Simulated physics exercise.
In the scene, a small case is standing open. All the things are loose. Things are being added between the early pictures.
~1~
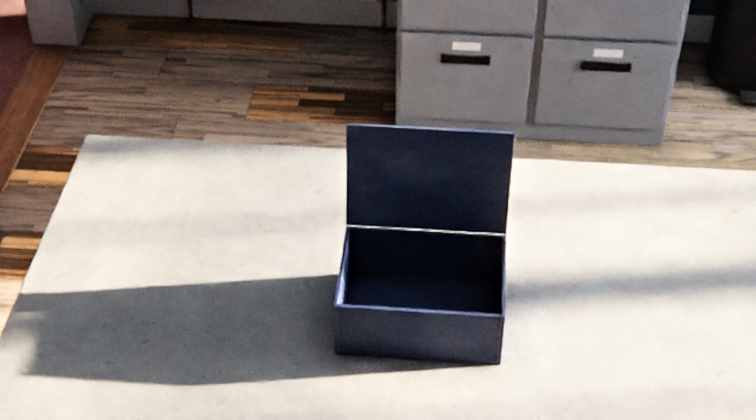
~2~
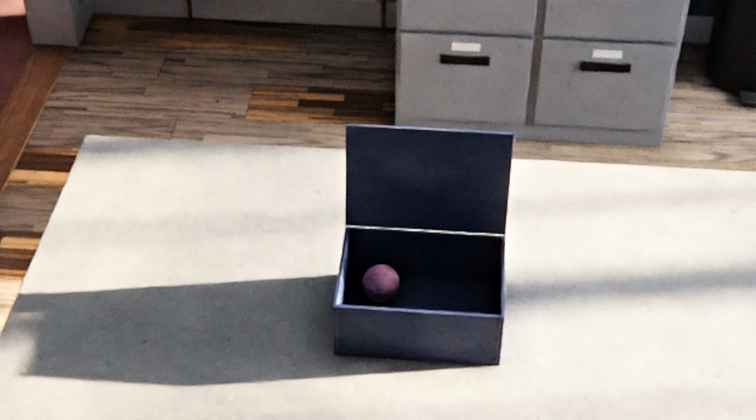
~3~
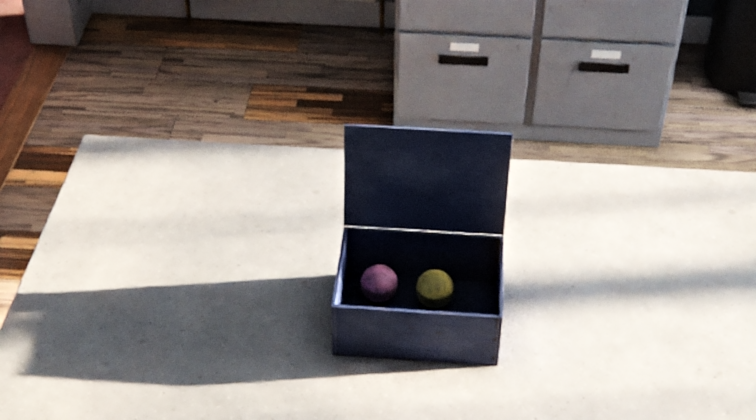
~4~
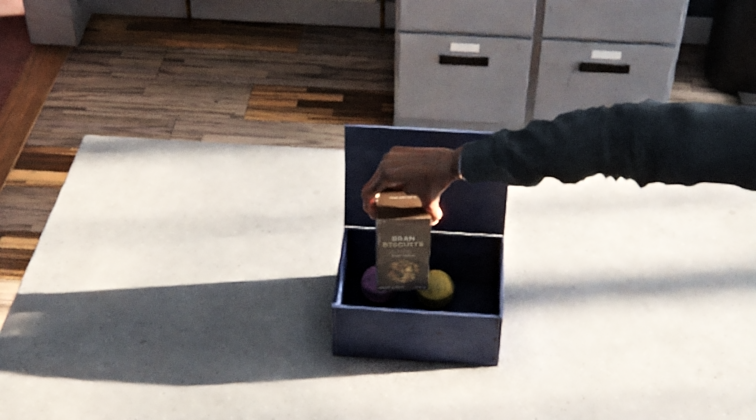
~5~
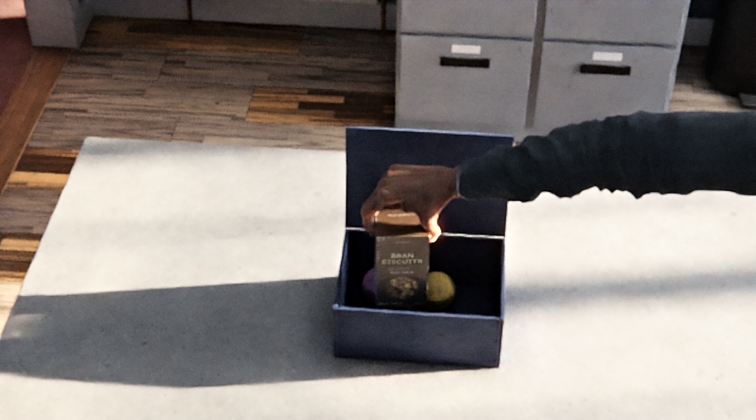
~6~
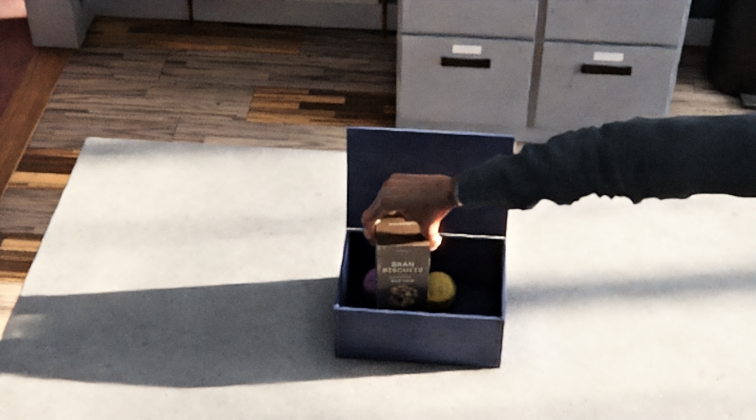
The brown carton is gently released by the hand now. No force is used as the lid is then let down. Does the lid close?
No. I predict the lid will sit proud.
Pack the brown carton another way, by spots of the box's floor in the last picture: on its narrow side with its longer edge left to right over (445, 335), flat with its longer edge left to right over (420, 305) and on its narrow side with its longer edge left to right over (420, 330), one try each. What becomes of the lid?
The lid does shut the first time, does shut the second time and does shut the third time.
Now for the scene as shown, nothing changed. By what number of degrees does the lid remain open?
Angle: About 35°.
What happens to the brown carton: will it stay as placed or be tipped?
In the end, it keeps its orientation.
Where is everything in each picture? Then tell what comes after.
In the first frame, the last thing is not in view yet.
In the second frame, the last thing is not in view yet.
In the third frame, the last thing is not in view yet; yellow ball (435, 289).
In the fourth frame, still above its spot; brown carton (402, 240); yellow ball (435, 289).
In the fifth frame, still above its spot; brown carton (401, 257); yellow ball (436, 291).
In the sixth frame, put in, still held; brown carton (402, 265); yellow ball (437, 291).
Then, 1.10 s later than the last frame, lid starting down; brown carton tilted by 22° near (385, 279); pink ball moved a little; yellow ball moved a little.
Then, 1.80 s later than the last frame, lid 37° above the rim; brown carton moved about its own width near (393, 294); pink ball moved a little; yellow ball moved a little.
When it is over, lid 36° above the rim; moved from the start, brown carton; the other 2 as before. End places, in pixels of the last picture, brown carton near (393, 294).
